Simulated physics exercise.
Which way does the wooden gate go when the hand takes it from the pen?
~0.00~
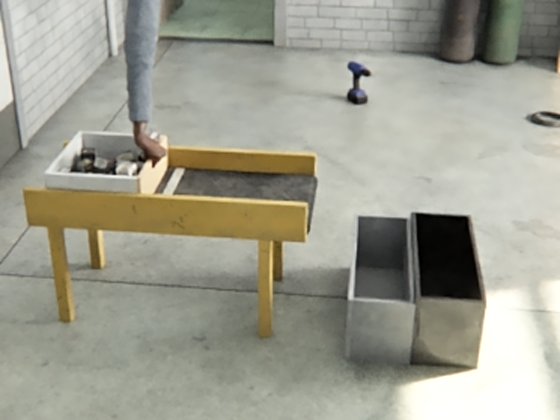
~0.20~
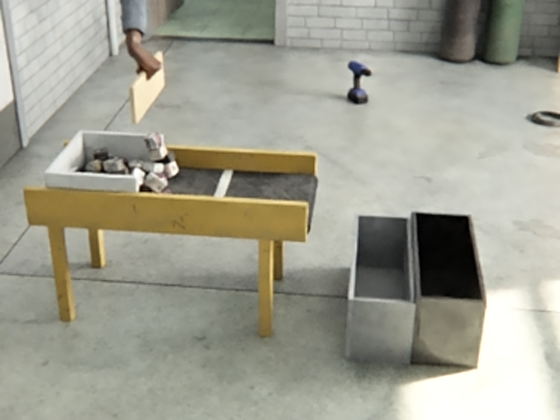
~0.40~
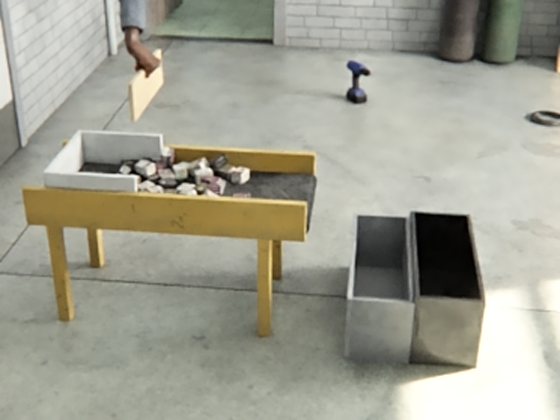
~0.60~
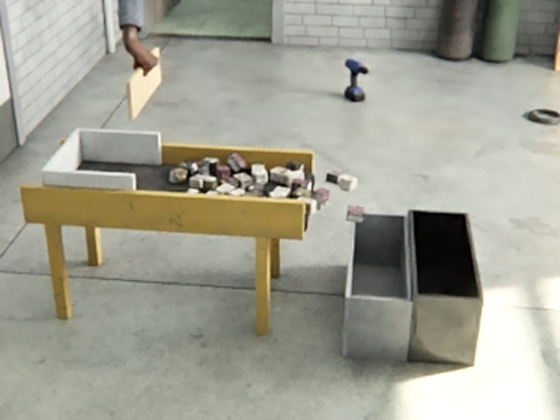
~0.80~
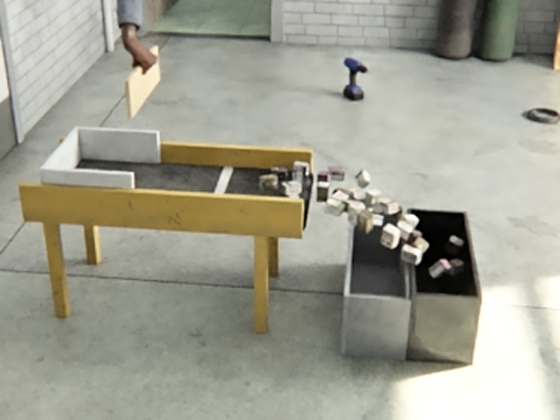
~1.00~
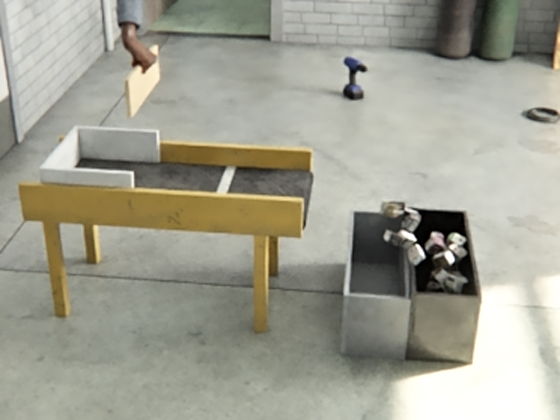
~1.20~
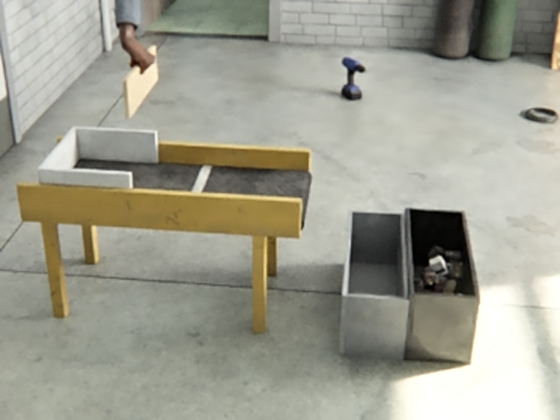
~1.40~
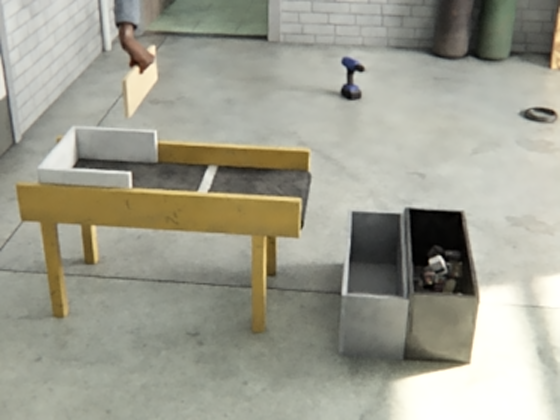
The gate moves up, lifted clear of the pen by the hand.
A heap of small pale and dark cartons sits in a white, open-topped pen at the left of a yellow-sided table with a dark belt, seen from above and to one side in a concrete-floored workshop. A grey tub and a black tub stand side by side on the floor at the right, with a blue drill farther back. A hand lifts the wooden gate from the pen, and the cartons spread rightward along the belt. They spill off the far end in a loose stream, fly over the grey tub and drop into the black one, where they settle in a pile.
